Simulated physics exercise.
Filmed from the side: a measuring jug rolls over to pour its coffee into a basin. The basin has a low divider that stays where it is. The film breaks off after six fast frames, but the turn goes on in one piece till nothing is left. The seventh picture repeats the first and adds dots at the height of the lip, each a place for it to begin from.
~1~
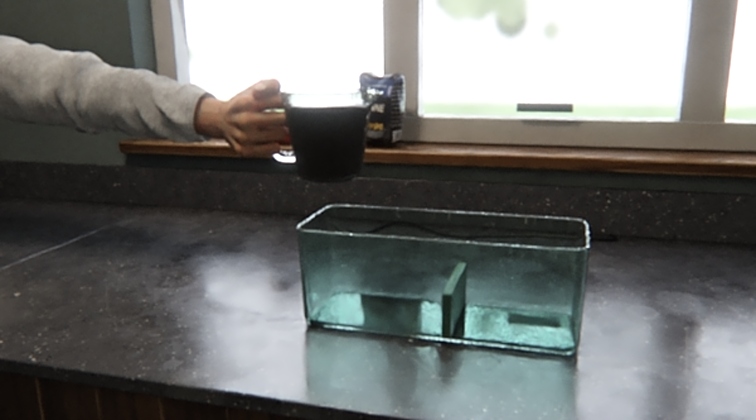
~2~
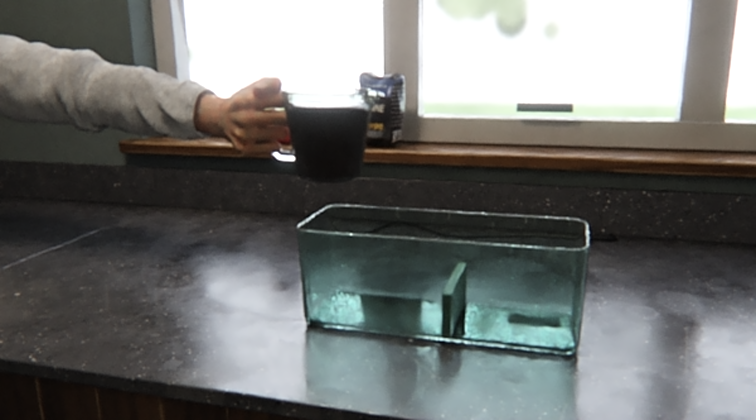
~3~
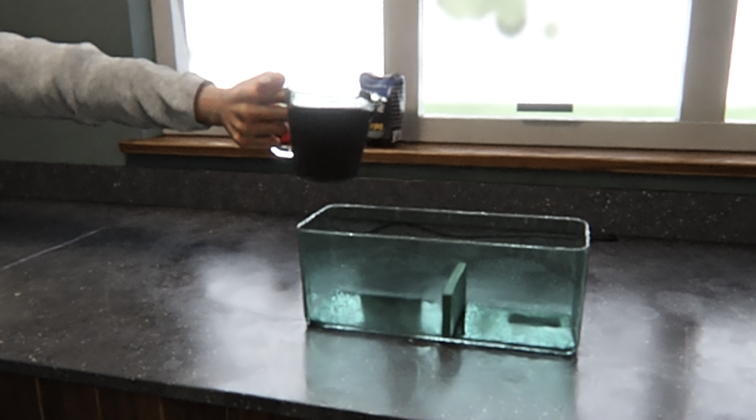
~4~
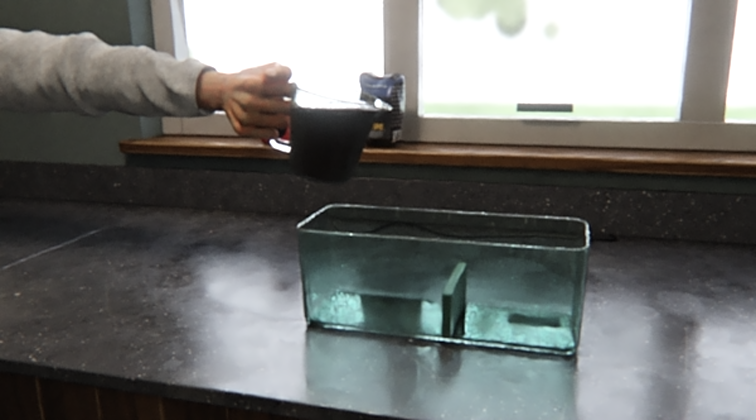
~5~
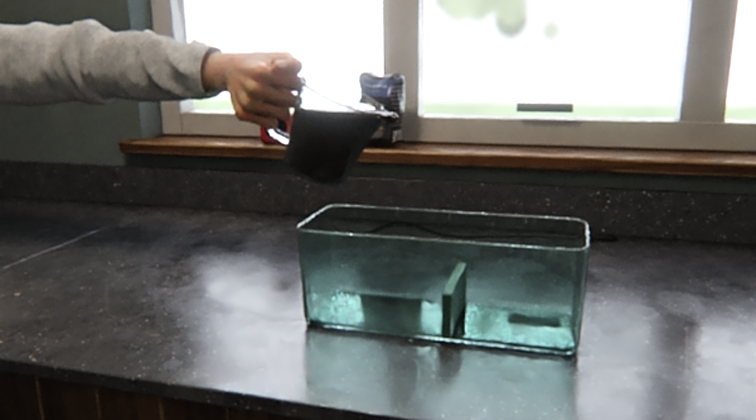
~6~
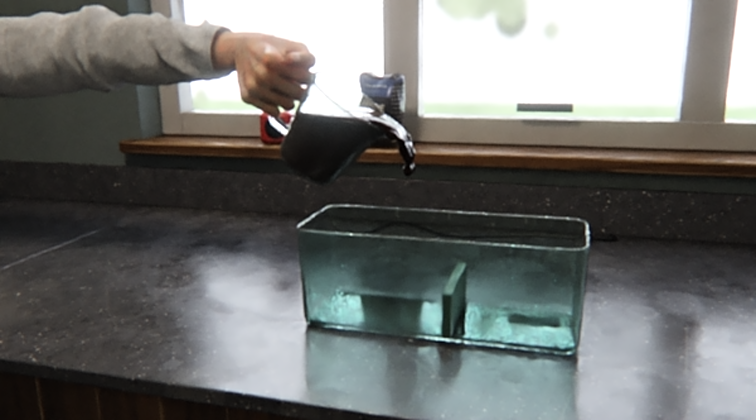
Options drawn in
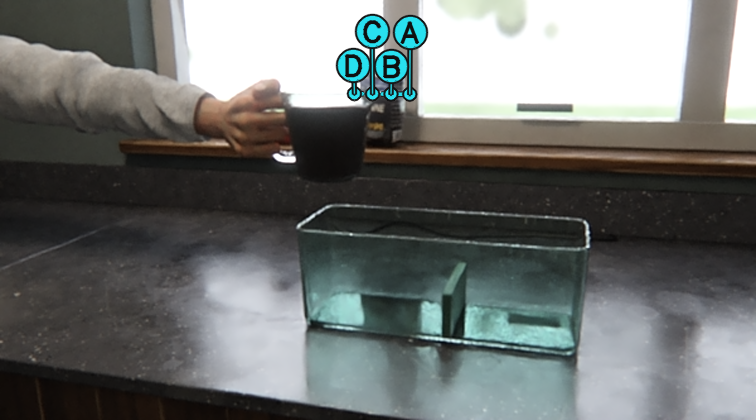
A hand tilts a glass jug to the right and dark liquid pours over its lip.
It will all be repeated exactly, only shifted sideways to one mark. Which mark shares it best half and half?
Place A.
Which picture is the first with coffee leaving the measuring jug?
Picture 5.
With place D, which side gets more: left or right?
The left one.
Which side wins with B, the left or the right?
More ends on the left.
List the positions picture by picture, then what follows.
Upright, lip at (381, 93); basin from (305, 321) to (579, 352); top of the wall at (455, 277); nothing has left yet.
Upright, lip at (382, 95); nothing has left yet.
Tipped about 6°, lip at (385, 100); nothing has left yet.
Tipped about 14°, lip at (389, 109); nothing has left yet.
Tipped about 24°, lip at (393, 121); coffee is over the lip, down to (393, 121).
Tipped about 36°, lip at (394, 136); coffee is over the lip, down to (409, 172).
On the marked copy, A at (409, 94); B at (390, 94); C at (372, 93); D at (354, 93).
For place A, about 55 % ends left of the wall and 45 % right of it.
For place B, about 85 % ends left of the wall and 14 % right of it.
For place C, about 96 % ends left of the wall and 2 % right of it.
For place D, about 97 % ends left of the wall and 2 % right of it.
